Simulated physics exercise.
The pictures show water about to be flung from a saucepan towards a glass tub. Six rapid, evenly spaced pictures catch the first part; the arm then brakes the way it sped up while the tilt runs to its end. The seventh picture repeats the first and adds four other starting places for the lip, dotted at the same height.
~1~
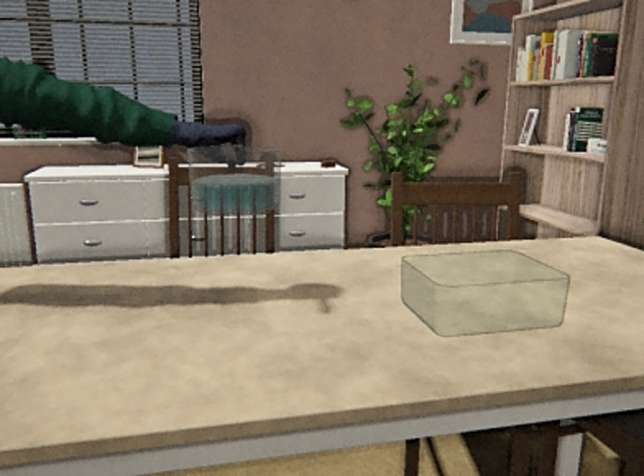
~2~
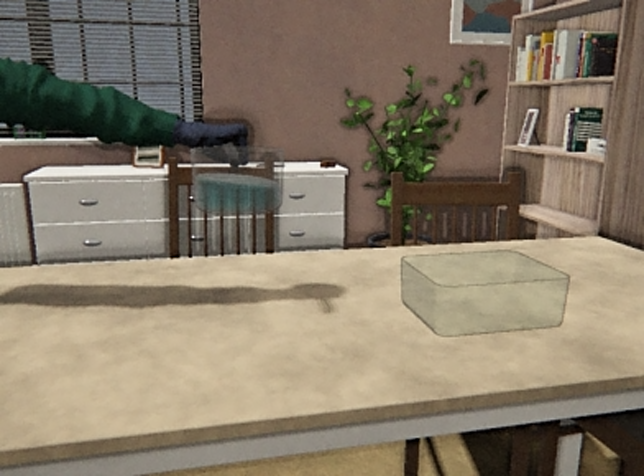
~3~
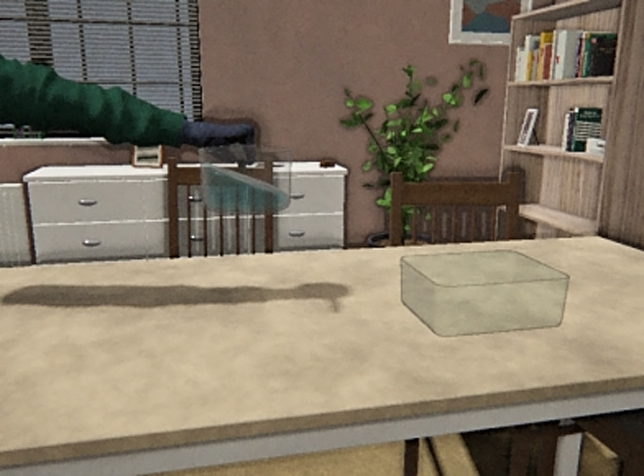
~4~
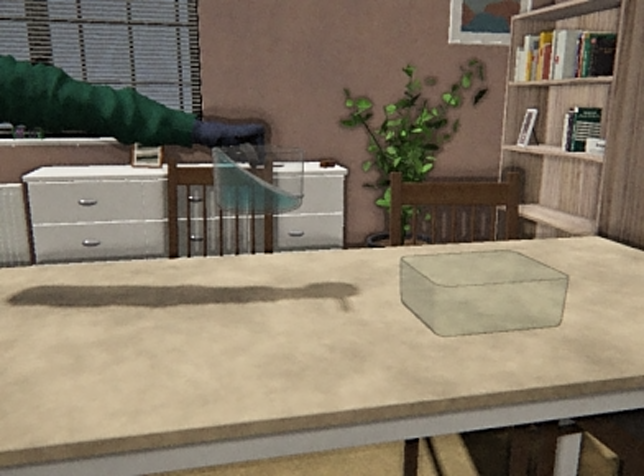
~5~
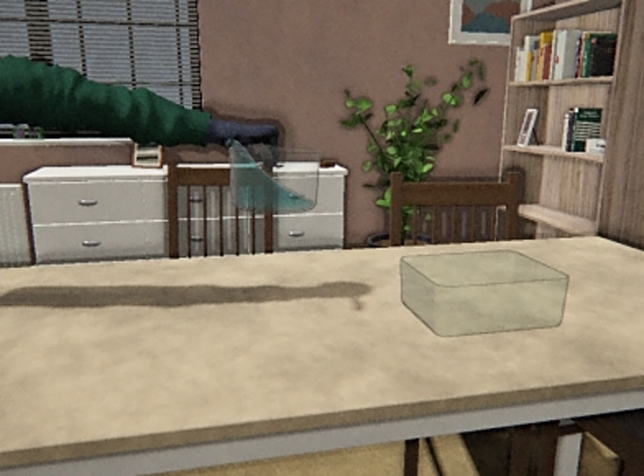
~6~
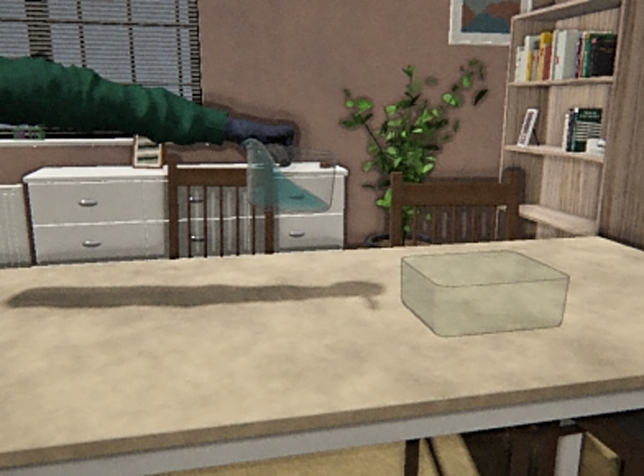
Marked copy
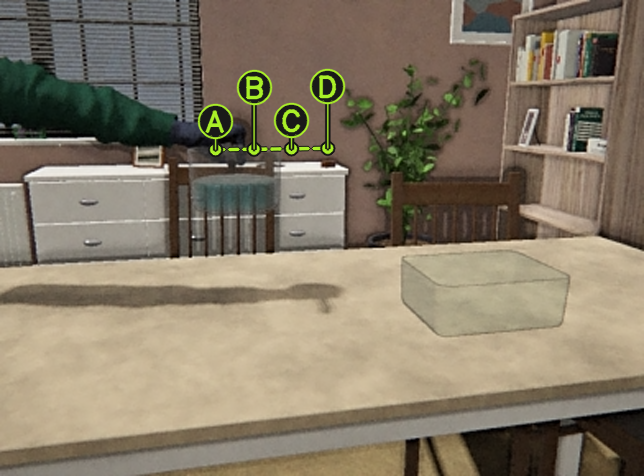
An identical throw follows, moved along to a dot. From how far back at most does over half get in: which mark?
The limit is D.
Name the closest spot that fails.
That is spot C.
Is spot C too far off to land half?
Yes, it does.
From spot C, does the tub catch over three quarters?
No, it does not.
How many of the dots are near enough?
One of the four.
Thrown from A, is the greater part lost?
Yes, that goes wrong.
On the marked copy, A at (215, 149); B at (254, 149); C at (291, 148); D at (327, 148).
If A is chosen, about 9 % lands in the tub, 89 % falls short.
If B is chosen, about 21 % lands in the tub, 74 % falls short and 5 % goes beside or beyond.
If C is chosen, about 33 % lands in the tub, 58 % falls short and 9 % goes beside or beyond.
If D is chosen, about 77 % lands in the tub, 18 % falls short and 6 % goes beside or beyond.
